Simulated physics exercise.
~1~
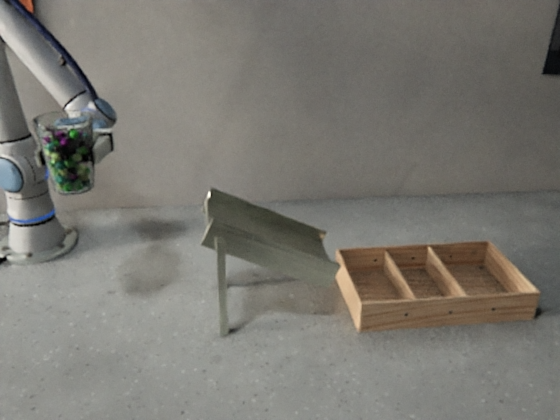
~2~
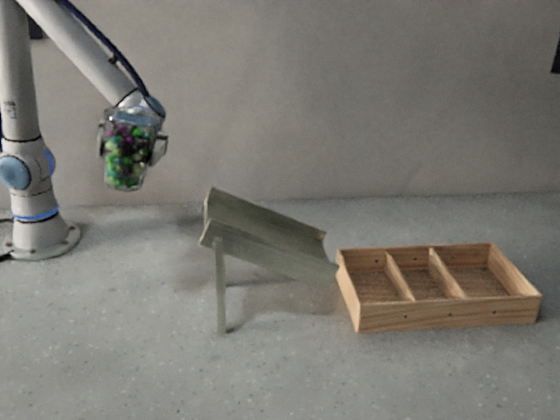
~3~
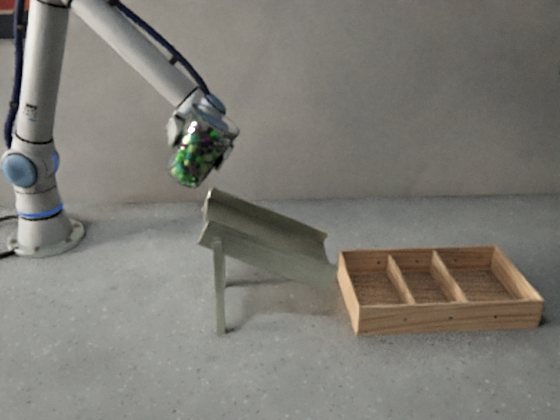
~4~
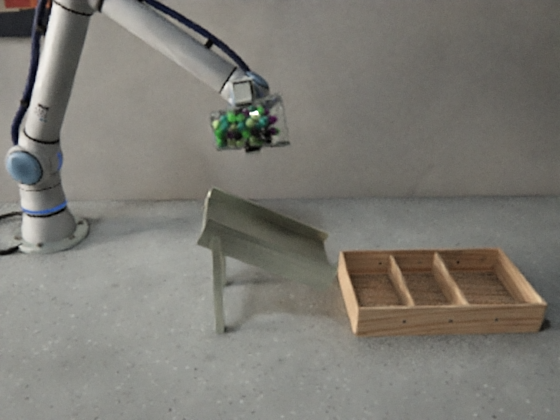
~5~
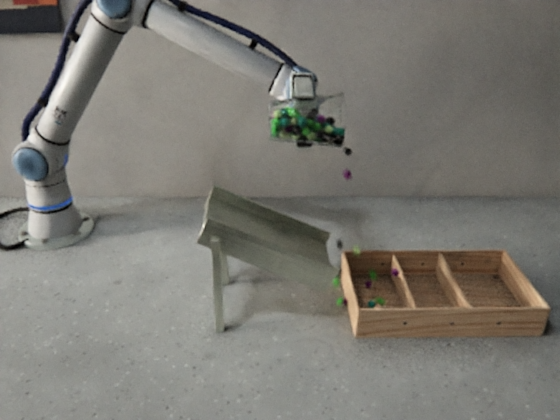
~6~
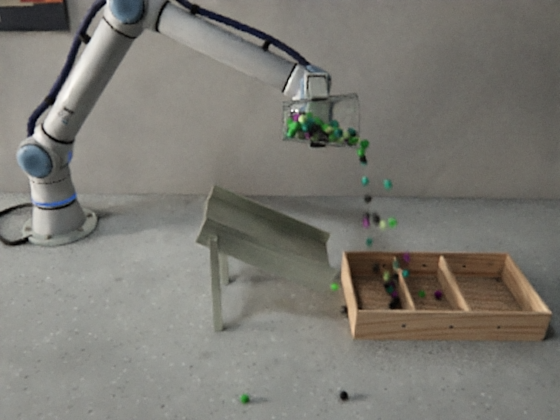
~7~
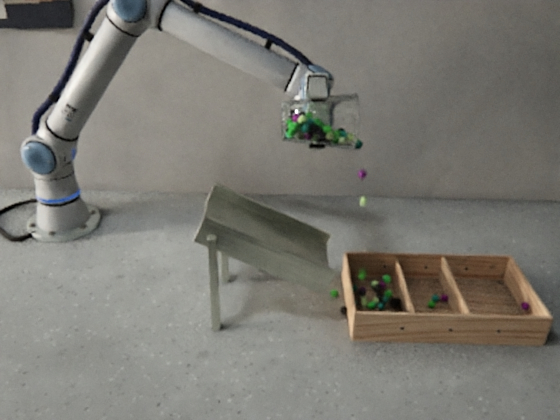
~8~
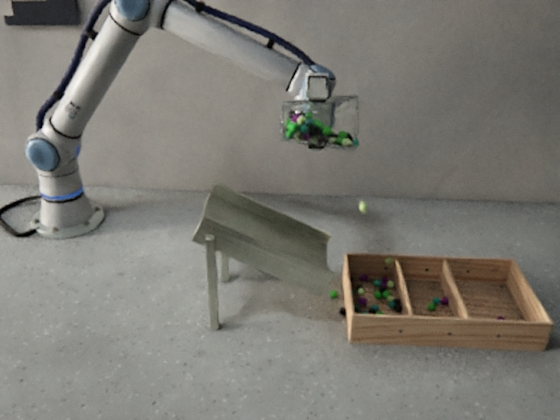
A robot arm carries a cup rightward and tips some colourful balls into a divided wooden box.
